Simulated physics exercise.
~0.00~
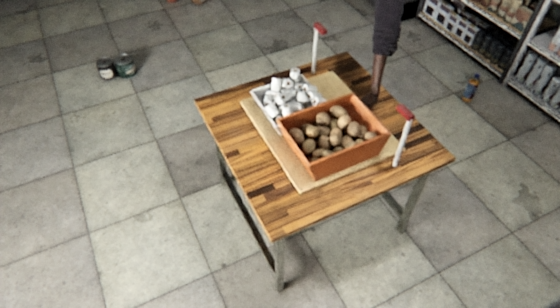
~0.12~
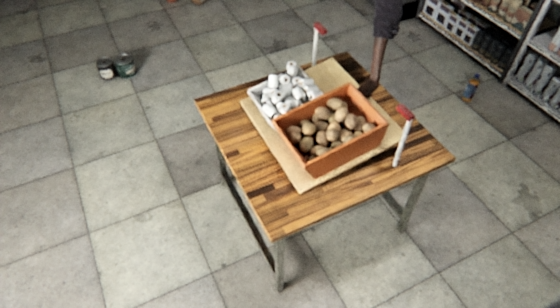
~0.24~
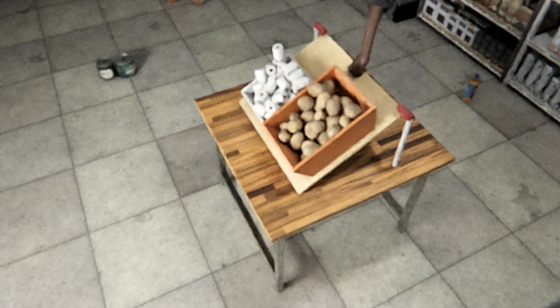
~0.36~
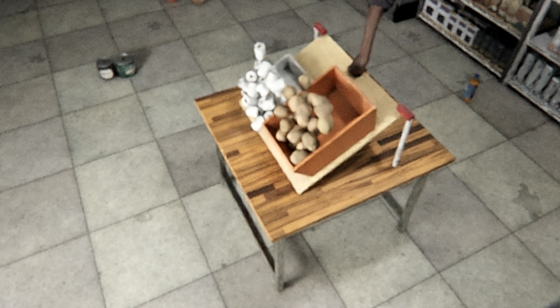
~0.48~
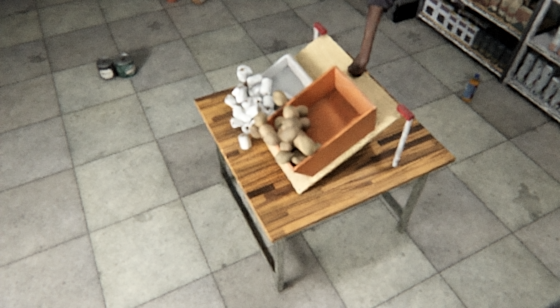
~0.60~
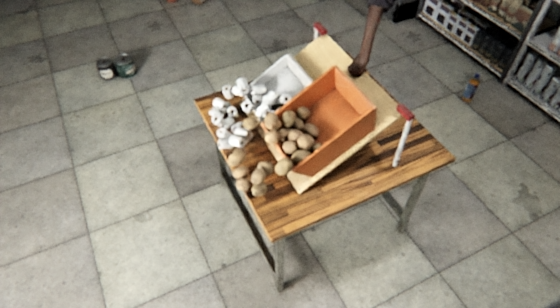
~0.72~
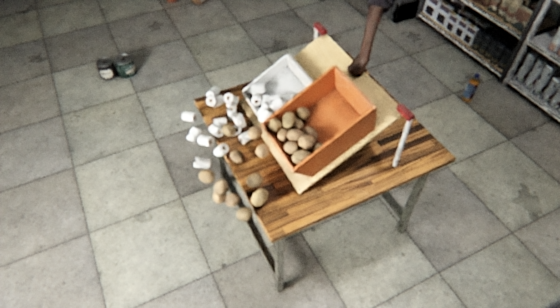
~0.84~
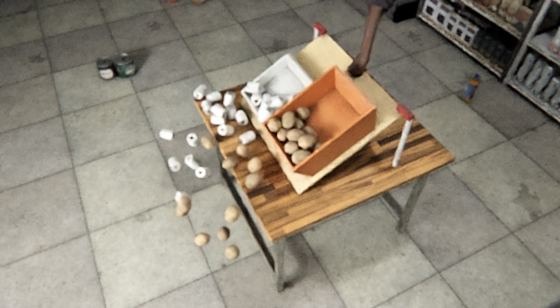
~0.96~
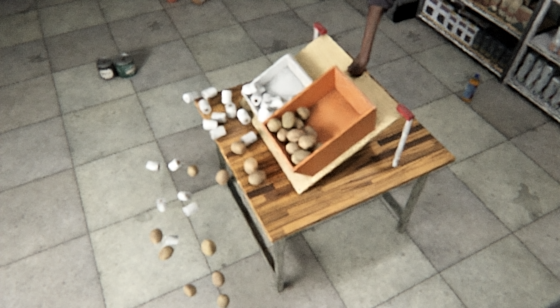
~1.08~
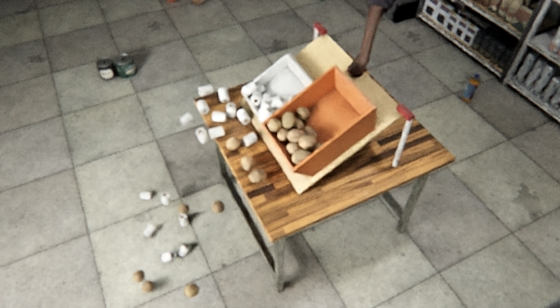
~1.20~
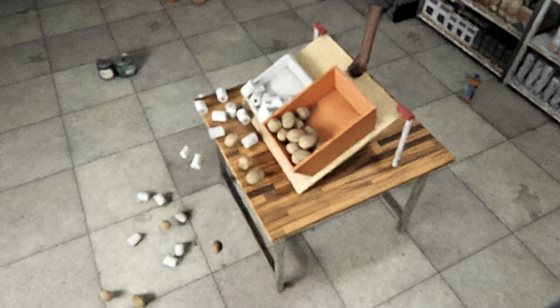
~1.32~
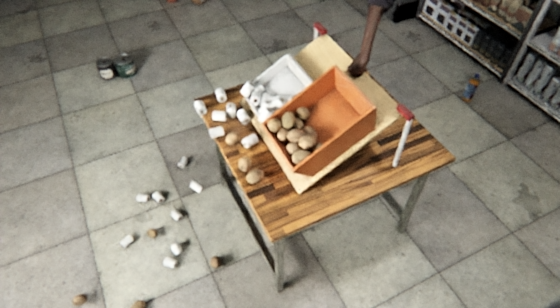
An orange tray of brown potatoes and a smaller white tray of white paper rolls sit side by side on a pale board, on a striped wooden table seen from above in a grey-tiled room with shelves at upper right. A dark arm at the board's far right side lifts it, tilting both trays toward the left. The board halts against two red-topped posts and stays slanted. Rolls and potatoes tumble over the low ends, spread across the tabletop and drop off its left edge. They scatter over the floor, while some of each remain in the trays and several rest on the table.
